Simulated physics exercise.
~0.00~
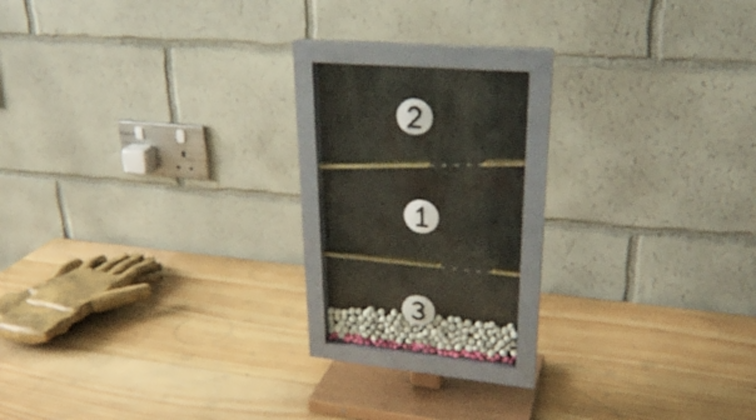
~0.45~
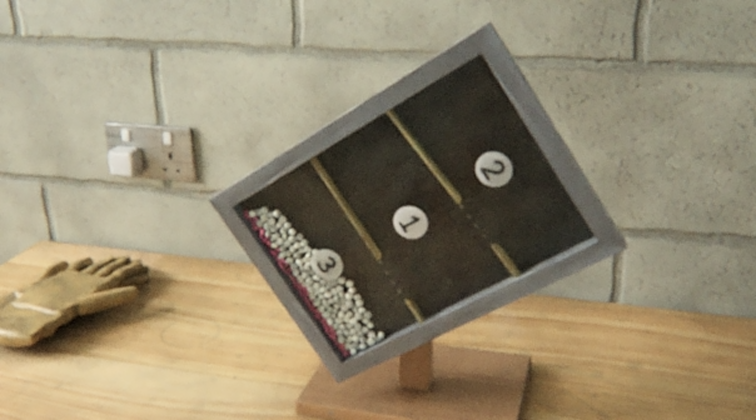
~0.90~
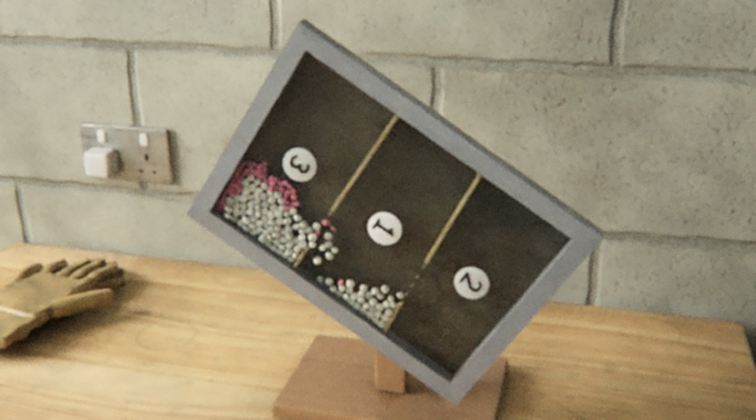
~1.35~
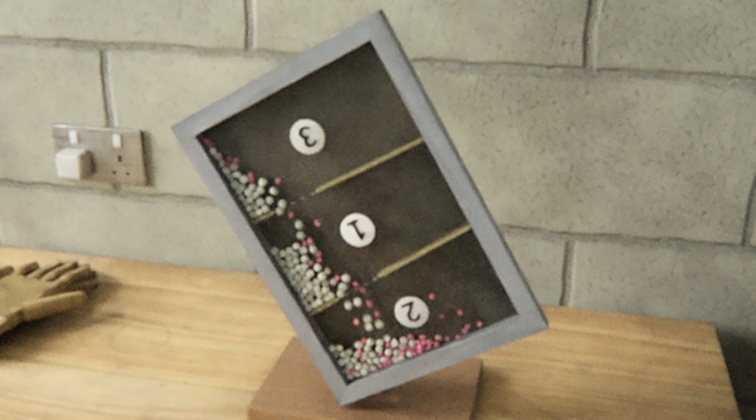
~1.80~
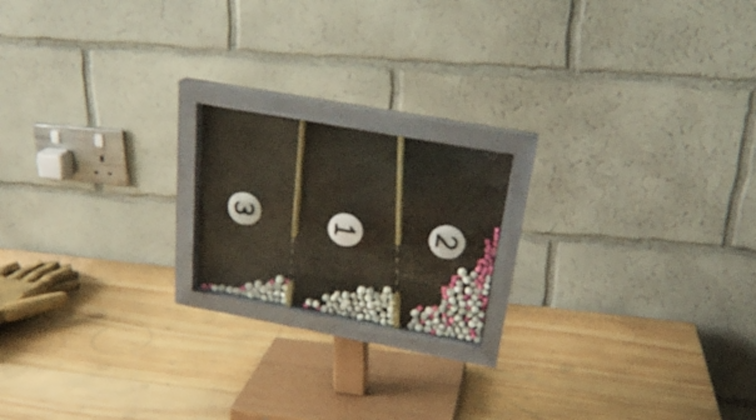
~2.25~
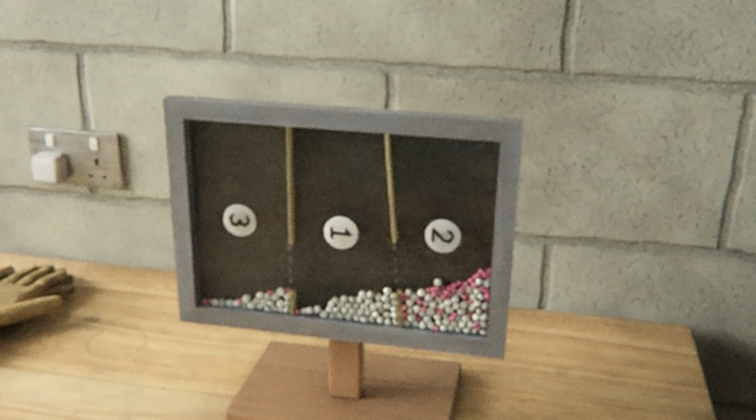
The footage shows a framed, three-chambered case of white and smaller pink beads rotating clockwise on a wooden stand, the beads spilling through gaps between chambers, before it swings partway back and ends on its side, with most beads heaped in the right-hand chamber.
